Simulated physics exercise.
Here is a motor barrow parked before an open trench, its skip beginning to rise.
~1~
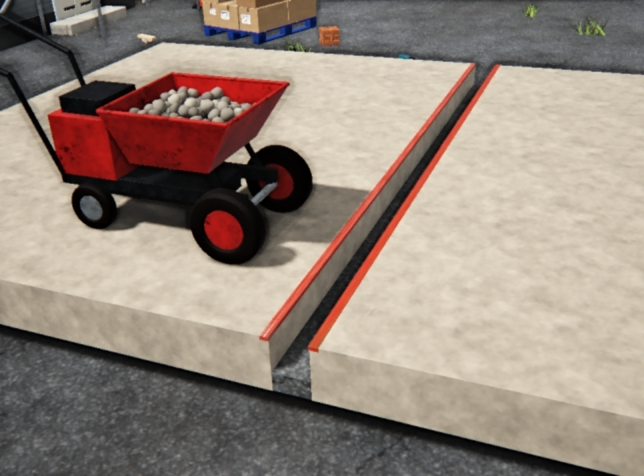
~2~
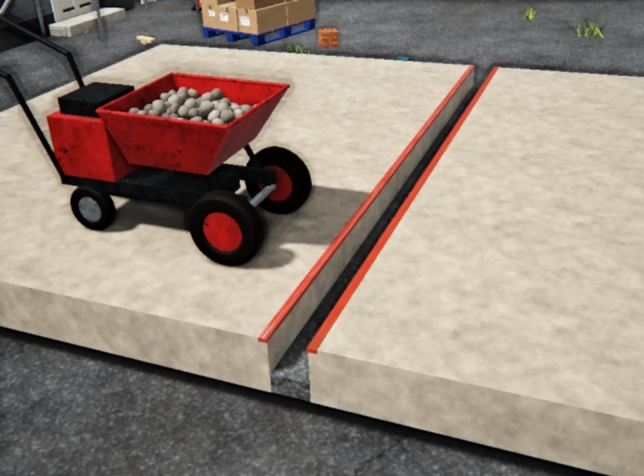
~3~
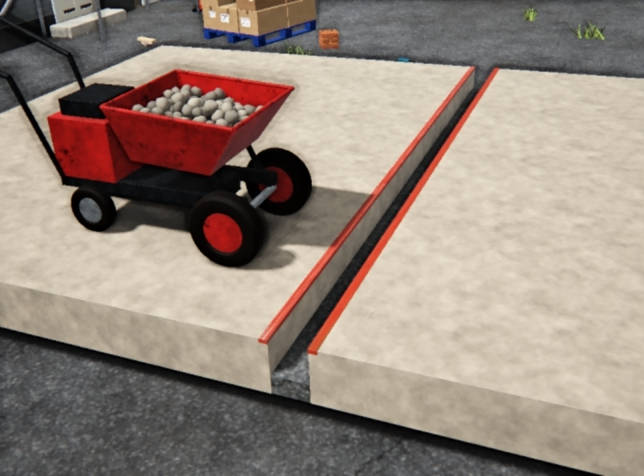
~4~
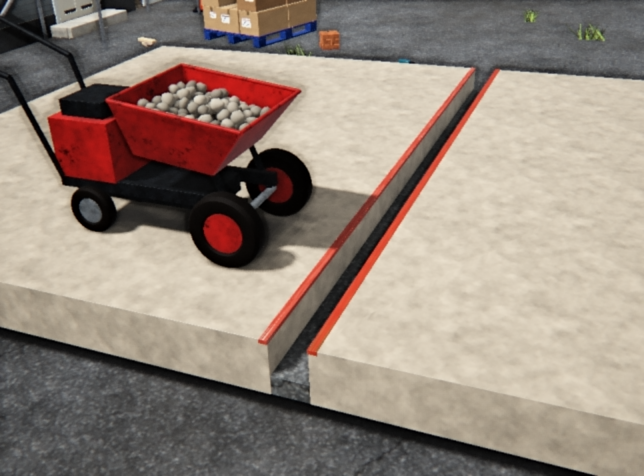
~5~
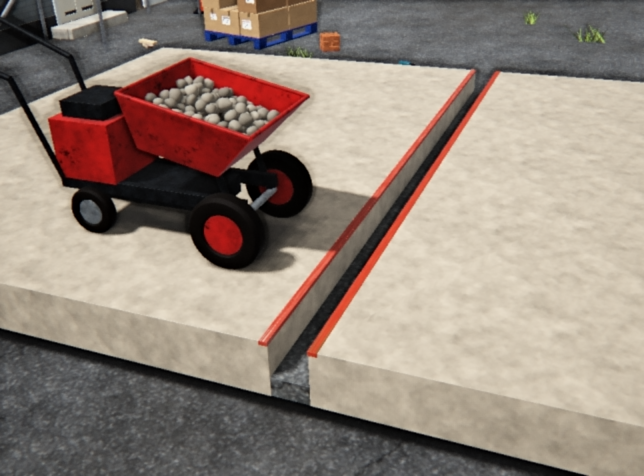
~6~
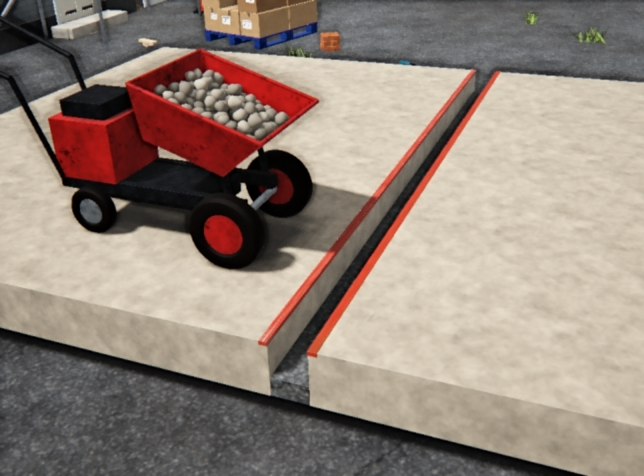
On a pale slab beside a narrow trench, a red barrow's skip of pebbles tilts gradually.
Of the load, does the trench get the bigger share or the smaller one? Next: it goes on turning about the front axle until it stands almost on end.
Largely missed.
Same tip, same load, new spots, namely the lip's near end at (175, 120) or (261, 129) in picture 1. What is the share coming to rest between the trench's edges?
First try: Around 70 %; second try: Around 0 %.
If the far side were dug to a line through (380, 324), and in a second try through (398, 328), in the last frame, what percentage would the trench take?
The share would be 80 % first and 100 % second.
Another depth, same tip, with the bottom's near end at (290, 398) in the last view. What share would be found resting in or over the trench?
I'd guess about 20 %.
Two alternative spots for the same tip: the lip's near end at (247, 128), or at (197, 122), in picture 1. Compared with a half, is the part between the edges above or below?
First attempt: Short of half; second attempt: Beyond half.
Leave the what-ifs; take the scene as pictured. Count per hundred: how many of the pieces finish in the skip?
Roughly 0 per cent.
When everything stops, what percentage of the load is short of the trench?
Roughly 0 percent.
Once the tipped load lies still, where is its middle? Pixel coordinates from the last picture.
At about (412, 259).
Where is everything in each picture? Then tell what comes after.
In the first picture, lip of the skip (227, 126), level; top of the load (185, 112), river pebbles; first edge of the trench (291, 301); far edge (338, 310), the trench under half as wide as the skip, and about as deep as wide.
In the second picture, lip of the skip (228, 128), level; top of the load (185, 112).
In the third picture, lip of the skip (233, 130), tipped barely; top of the load (179, 108).
In the fourth picture, lip of the skip (241, 133), tipped a little; top of the load (184, 104).
In the fifth picture, lip of the skip (250, 139), tipped a little; top of the load (177, 96).
In the sixth picture, lip of the skip (261, 145), tipped clearly; top of the load (185, 99); first edge of the trench (290, 306); far edge (337, 315).
Just after the last frame, skip tipped steeply; every one in the skip.
A moment on, skip tipped right over; the larger part in the skip; just a few in or heaped over the trench; about a tenth beyond it; about a tenth falling.
Further on, skip tipped right over; about a tenth in the skip; about a tenth in or heaped over the trench; the larger part beyond it.
When it is over, skip tipped right over; roughly a quarter in or heaped over the trench; the larger part beyond it.
